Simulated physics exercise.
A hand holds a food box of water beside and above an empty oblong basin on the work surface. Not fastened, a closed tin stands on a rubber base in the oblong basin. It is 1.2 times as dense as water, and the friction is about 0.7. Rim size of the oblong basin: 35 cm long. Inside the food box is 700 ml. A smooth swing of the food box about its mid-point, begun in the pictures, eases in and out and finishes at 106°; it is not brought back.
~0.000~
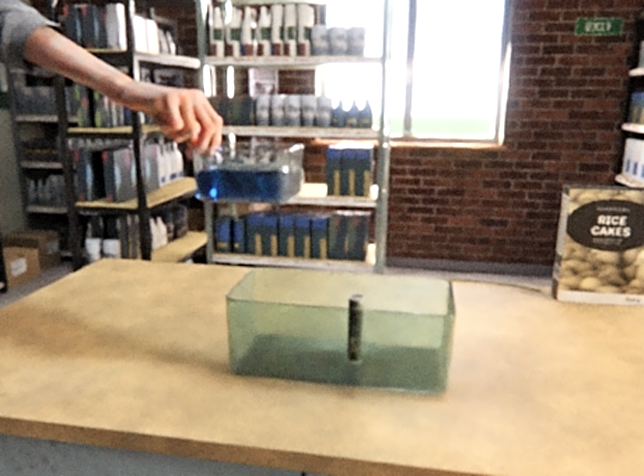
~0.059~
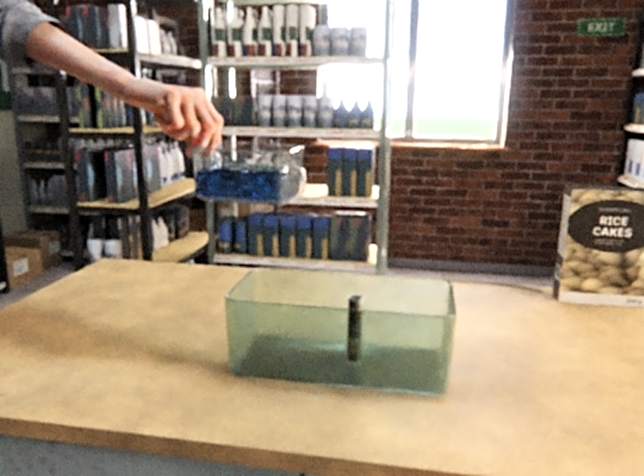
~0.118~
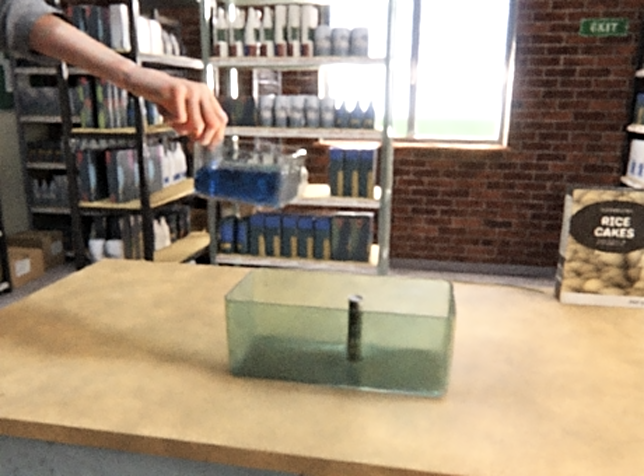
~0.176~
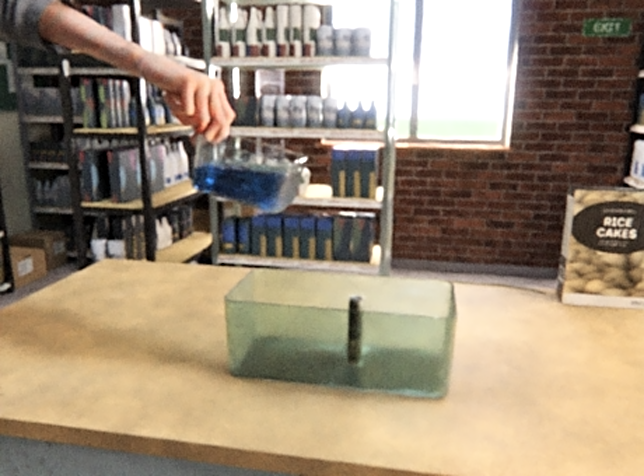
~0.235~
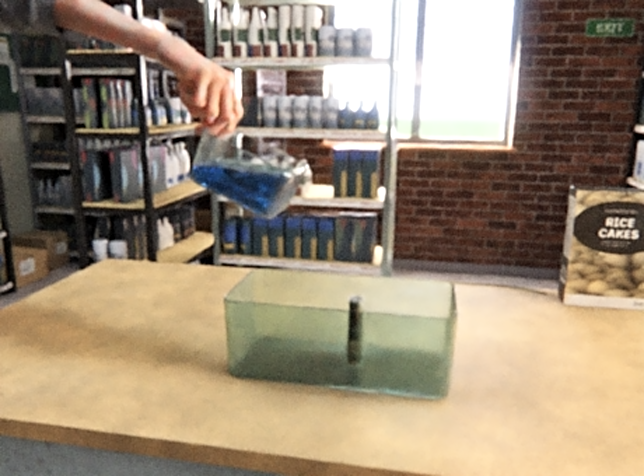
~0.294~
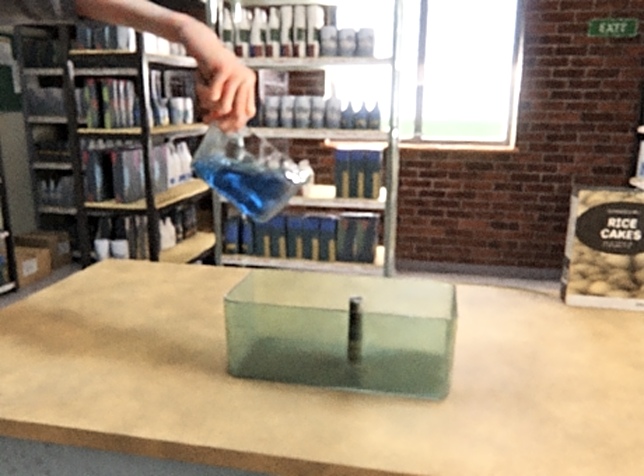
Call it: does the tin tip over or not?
It tips over.
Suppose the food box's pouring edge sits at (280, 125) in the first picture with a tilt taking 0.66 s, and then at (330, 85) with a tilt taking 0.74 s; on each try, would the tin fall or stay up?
First it keeps standing; then it stays up.
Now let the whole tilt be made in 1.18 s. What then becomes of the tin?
The tin stays balanced.
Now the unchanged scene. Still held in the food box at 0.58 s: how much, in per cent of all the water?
24 %.
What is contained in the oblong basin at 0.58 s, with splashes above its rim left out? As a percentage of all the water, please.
24 %, give or take.
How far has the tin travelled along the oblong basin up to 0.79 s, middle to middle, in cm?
Near 2 cm of travel.
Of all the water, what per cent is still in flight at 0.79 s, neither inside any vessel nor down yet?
Estimated airborne part: Roughly 8 per cent.
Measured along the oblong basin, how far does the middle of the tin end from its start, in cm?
Looks like roughly 8.0 cm in total.
By 0.58 s the tilt is 94° and 24 per cent is still to pour; the tin stands where it began.
By 0.79 s the tilt is 106° and 6 per cent is still to pour; the tin leans 9°.
By 1.00 s the tilt is 106° and 0 per cent is still to pour; the tin leans 31°.
By 1.24 s the tilt is 106° and 0 per cent is still to pour; the tin lies on its side.
At rest the tin lies on its side.
